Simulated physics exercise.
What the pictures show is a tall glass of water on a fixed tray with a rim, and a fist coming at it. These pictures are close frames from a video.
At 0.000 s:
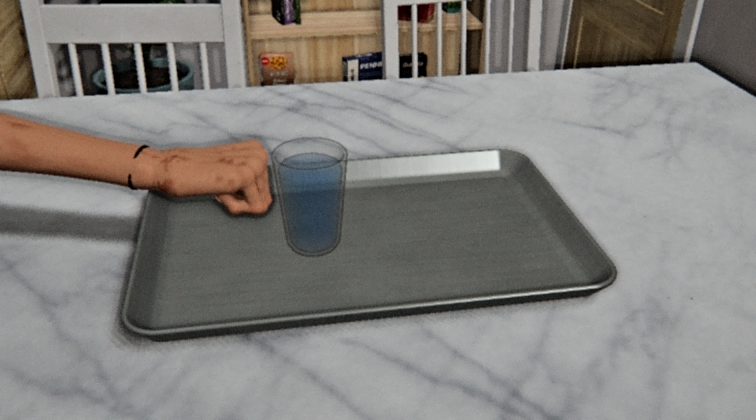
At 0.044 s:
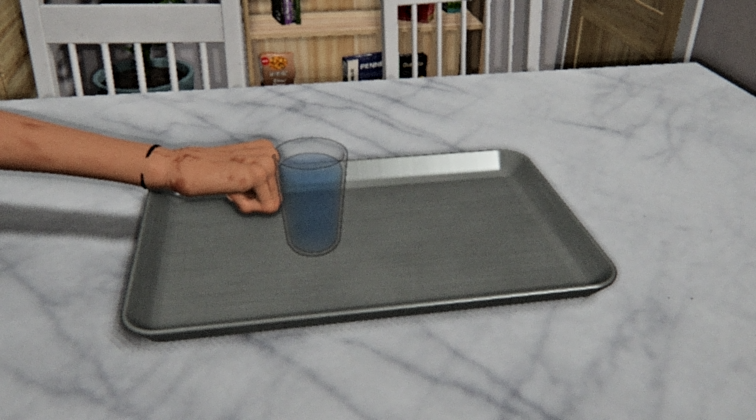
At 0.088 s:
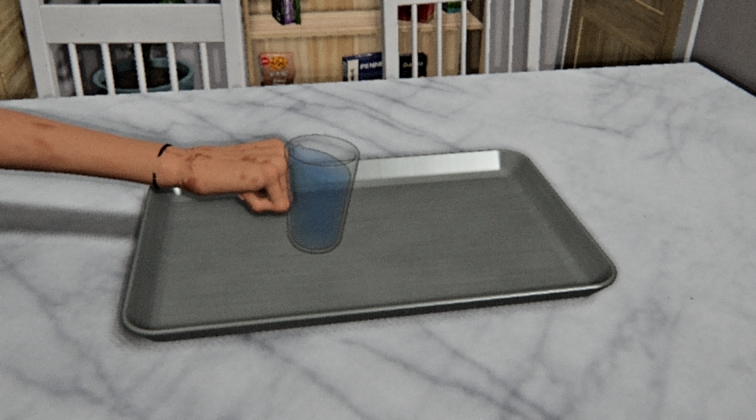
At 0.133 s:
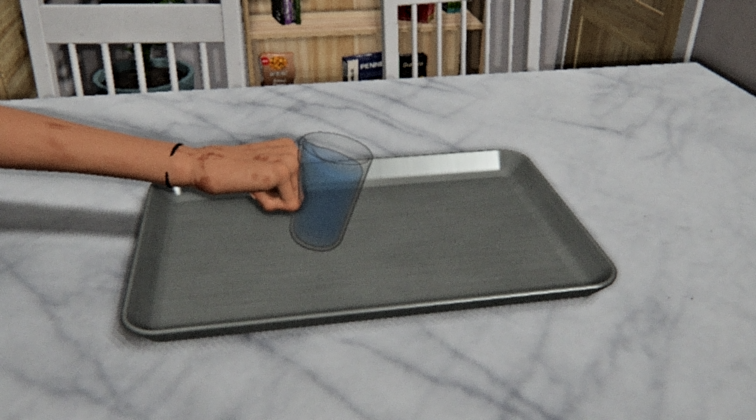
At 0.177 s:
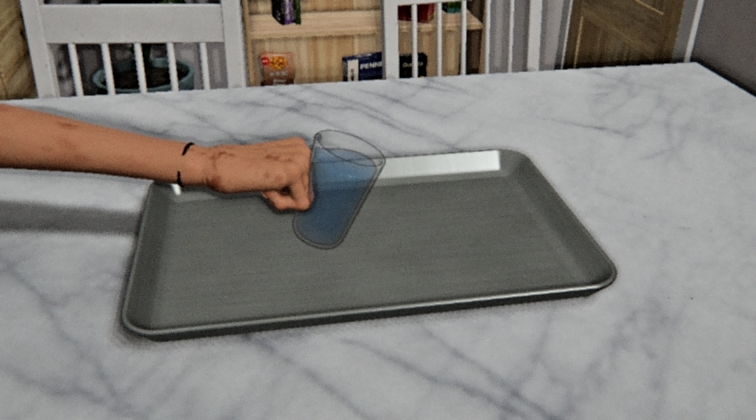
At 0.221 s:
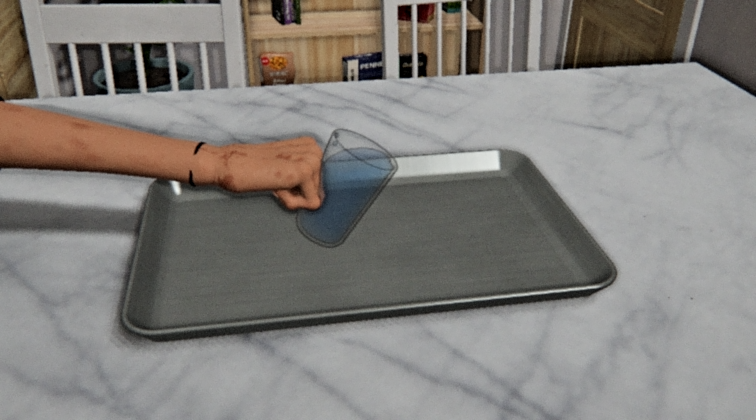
A white marble table with grey veins is seen from slightly above by a still camera, with white chairs and a shelf of packets behind it. A clear tumbler of blue water stands upright toward the left of a dark grey metal tray, a fist wearing a black wristband beside it. The fist pushes rightward against the glass, which leans steadily further right while the water shifts inside.
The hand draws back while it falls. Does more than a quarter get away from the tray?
Off the tray: Over a quarter.
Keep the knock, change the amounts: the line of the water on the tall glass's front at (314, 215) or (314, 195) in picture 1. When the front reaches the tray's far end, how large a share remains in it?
50 and 60 per cent.
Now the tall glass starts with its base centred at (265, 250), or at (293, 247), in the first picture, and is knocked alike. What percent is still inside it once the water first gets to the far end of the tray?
The first comes to 50 per cent, the other to 50 per cent.
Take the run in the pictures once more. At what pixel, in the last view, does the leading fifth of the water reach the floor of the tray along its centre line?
I'd put it at roughly (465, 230) on the centre line.
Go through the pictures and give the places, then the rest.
In the first picture, it leans 0°; its right rim is at (345, 152); the water meets the walls at (277, 166) and (341, 162); the tray's far rim is at (565, 206); the tray is clear ahead.
In the second picture, it leans 0°; its right rim is at (345, 152); the water meets the walls at (277, 166) and (342, 162).
In the third picture, it leans 7°; its right rim is at (357, 153); the water meets the walls at (289, 147) and (349, 166).
In the fourth picture, it leans 14°; its right rim is at (370, 155); the water meets the walls at (302, 142) and (363, 164).
In the fifth picture, it leans 21°; its right rim is at (383, 159); the water meets the walls at (313, 156) and (376, 159).
In the sixth picture, it leans 29°; its right rim is at (395, 164); the water meets the walls at (319, 173) and (393, 156).
A moment on, the tall glass lies on its side and 85 per cent is in the glass, 14 on the tray and 0 above or beyond its rim.
Next, the tall glass lies on its side and 45 per cent is in the glass, 50 on the tray and 5 above or beyond its rim.
Then the tall glass lies on its side and 27 per cent is in the glass, 43 on the tray and 30 above or beyond its rim.
Later the tall glass lies on its side and 14 per cent is in the glass, 50 on the tray and 36 above or beyond its rim.
In the end 64 per cent is held by tray and glass, 36 is off the tray.
